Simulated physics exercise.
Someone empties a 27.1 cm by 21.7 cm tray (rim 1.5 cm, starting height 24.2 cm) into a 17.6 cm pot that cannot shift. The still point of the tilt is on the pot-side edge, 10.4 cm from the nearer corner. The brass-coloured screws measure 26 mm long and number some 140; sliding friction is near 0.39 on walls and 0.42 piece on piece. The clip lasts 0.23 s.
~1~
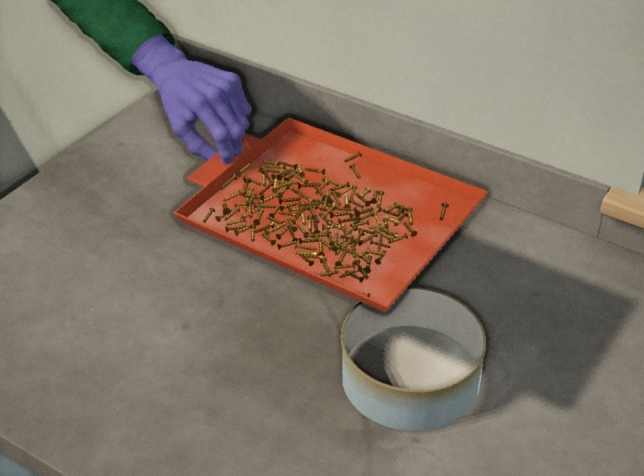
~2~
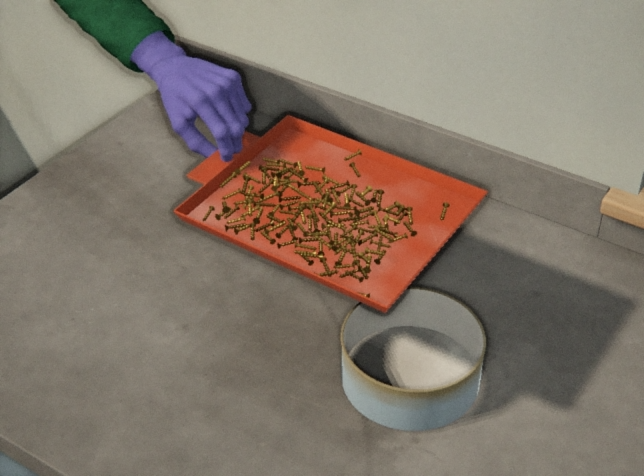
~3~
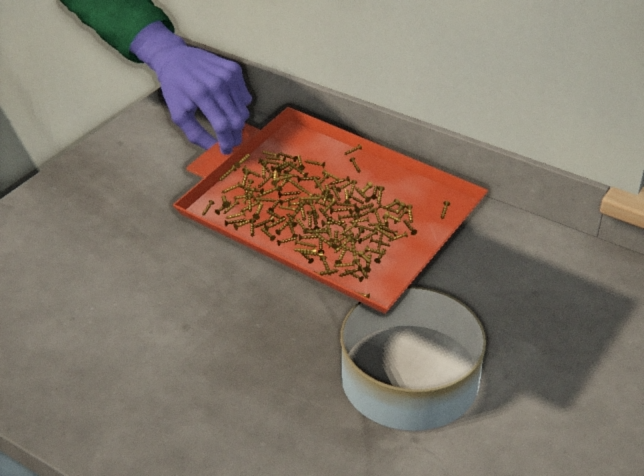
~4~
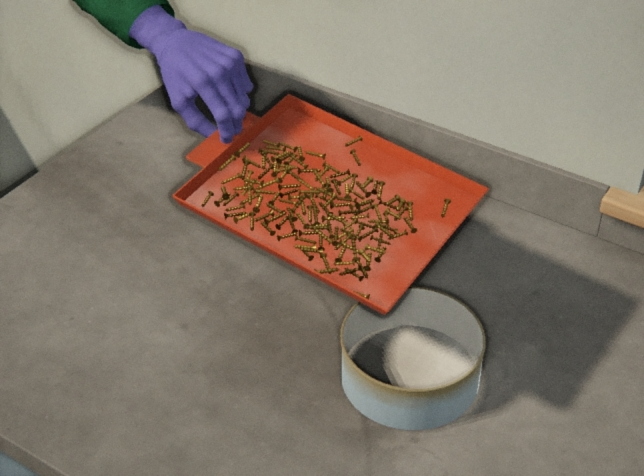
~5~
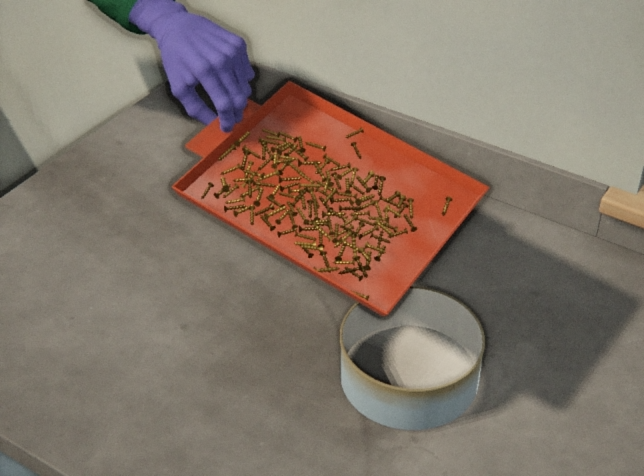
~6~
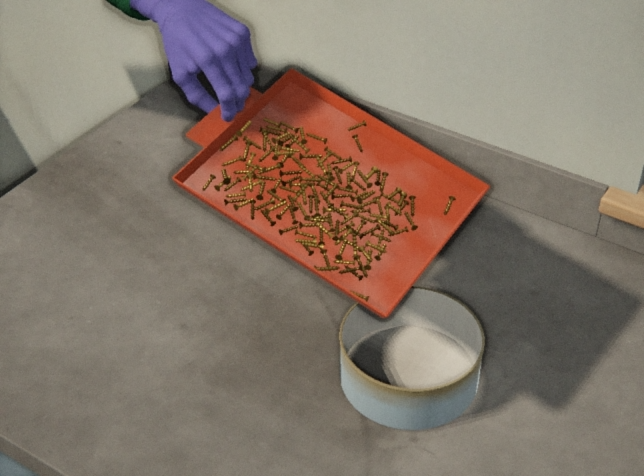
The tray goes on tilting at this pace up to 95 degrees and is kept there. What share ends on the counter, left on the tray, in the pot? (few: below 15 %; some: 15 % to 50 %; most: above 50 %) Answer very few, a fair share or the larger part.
Counter: The larger part, tray: Very few, pot: Very few.
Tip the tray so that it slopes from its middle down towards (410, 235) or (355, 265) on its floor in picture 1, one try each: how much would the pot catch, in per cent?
About 20 and 0 per cent.
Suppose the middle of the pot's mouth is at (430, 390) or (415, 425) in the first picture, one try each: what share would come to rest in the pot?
Some 70 and 95 per cent.
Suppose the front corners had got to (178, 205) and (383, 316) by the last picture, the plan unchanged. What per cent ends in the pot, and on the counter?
Pot 10, counter 90.
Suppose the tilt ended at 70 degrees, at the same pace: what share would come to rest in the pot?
Then about 5 per cent.
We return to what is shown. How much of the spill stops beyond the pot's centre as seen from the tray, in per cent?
About 90 per cent.
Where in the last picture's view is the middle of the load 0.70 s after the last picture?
At about (418, 431).
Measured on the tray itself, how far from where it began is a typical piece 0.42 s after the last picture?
Roughly 12 cm.
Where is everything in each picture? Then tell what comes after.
Tray tilt 0 degrees, front corners at (181, 212) and (386, 301); middle of the pieces at (314, 216); pot at (413, 336), in the first picture.
Tray tilt 1 degrees, front corners at (181, 210) and (385, 302); middle of the pieces at (314, 215), in the second picture.
Tray tilt 3 degrees, front corners at (181, 204) and (386, 303), lowest corner right front; middle of the pieces at (314, 211), in the third picture.
Tray tilt 7 degrees, front corners at (180, 195) and (386, 305), lowest corner right front; middle of the pieces at (314, 205), in the fourth picture.
Tray tilt 11 degrees, front corners at (180, 186) and (385, 307), lowest corner right front; middle of the pieces at (315, 200), in the fifth picture.
Tray tilt 15 degrees, front corners at (180, 178) and (385, 310), lowest corner right front; middle of the pieces at (315, 195); pot at (412, 335), in the sixth picture.
Then, 0.42 s after the last picture, tilt 54 degrees; the tray holds 100 %, the pot 0 %.
Then, 0.70 s after the last picture, tilt 79 degrees; the tray holds 10 %, the pot 5 %.
Then, 1.08 s after the last picture, tilt 95 degrees; the tray holds 0 %, the pot 5 %.
In the end, counter 95 %, tray 0 %, pot 5 %.
